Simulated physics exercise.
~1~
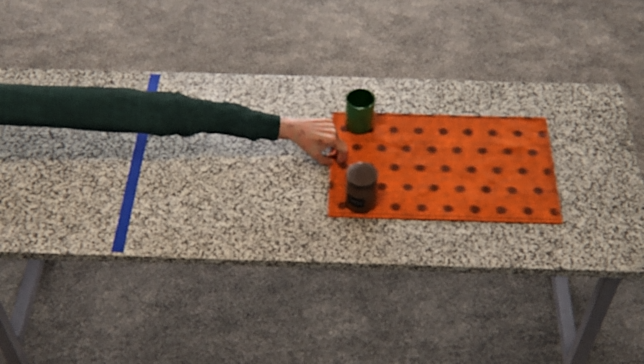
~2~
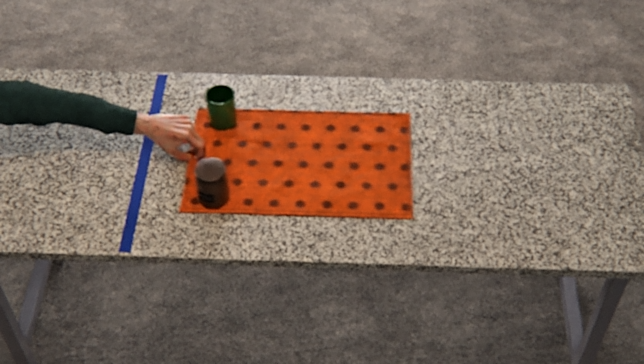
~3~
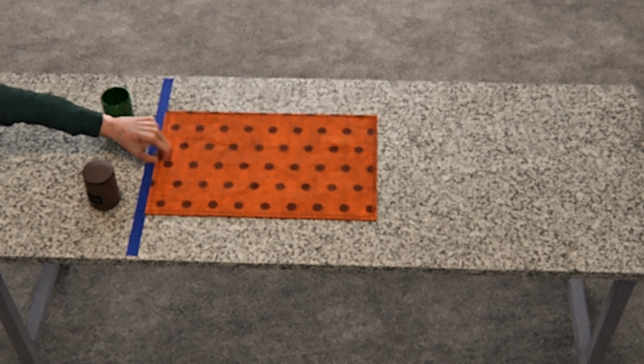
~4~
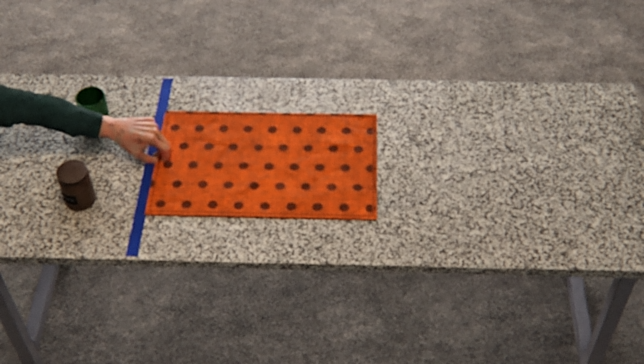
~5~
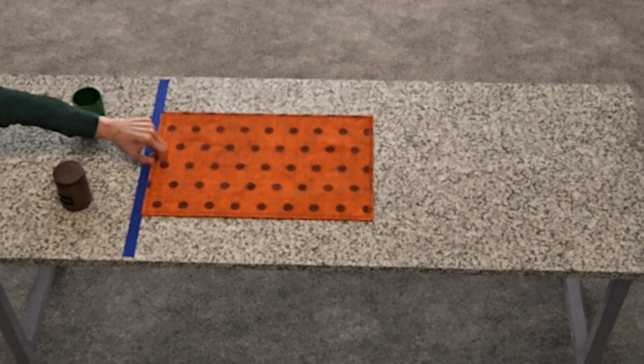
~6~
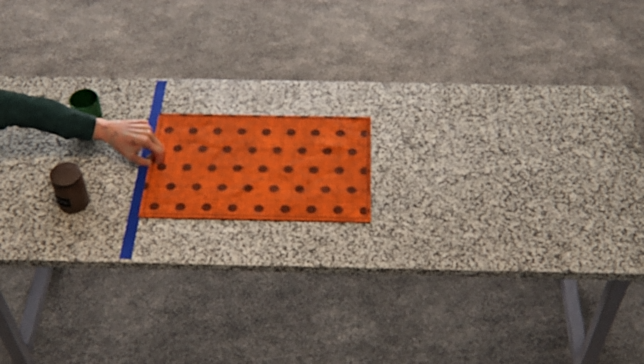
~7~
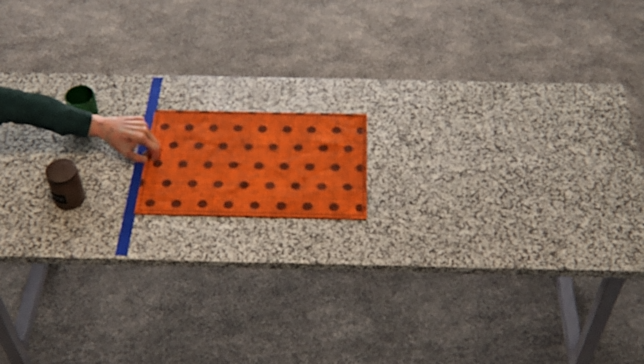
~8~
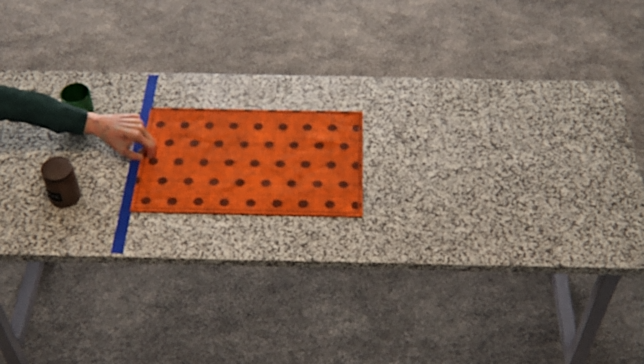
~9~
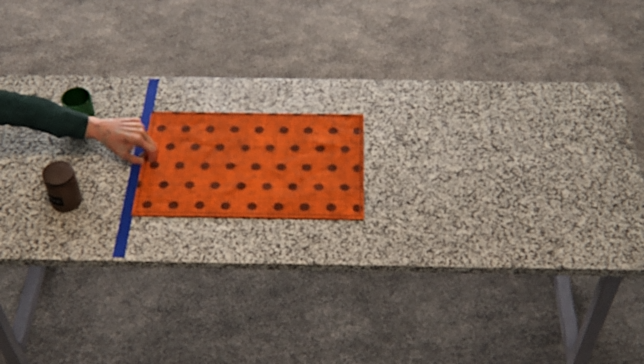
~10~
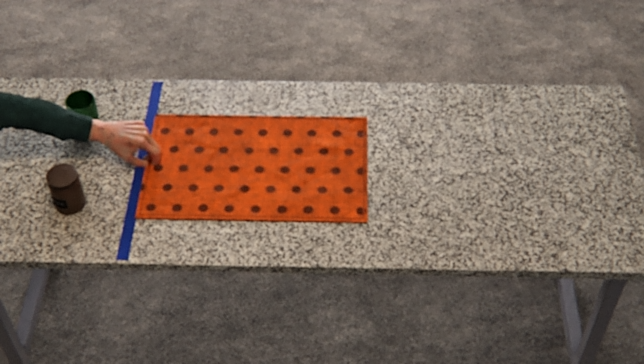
An orange pillow case with dark dots, carrying an upright brown jar and green mug near its left edge, slides left across a speckled desk, seen from above by a slightly swaying camera. A hand in a dark green sleeve grips its left edge and draws it towards a strip of blue tape. At the tape the hand and cloth stop, but the jar and mug slide on past the hem onto the bare desktop. They travel a little farther left and come to rest. Both end upright left of the tape, with the hand still at the cloth's edge.
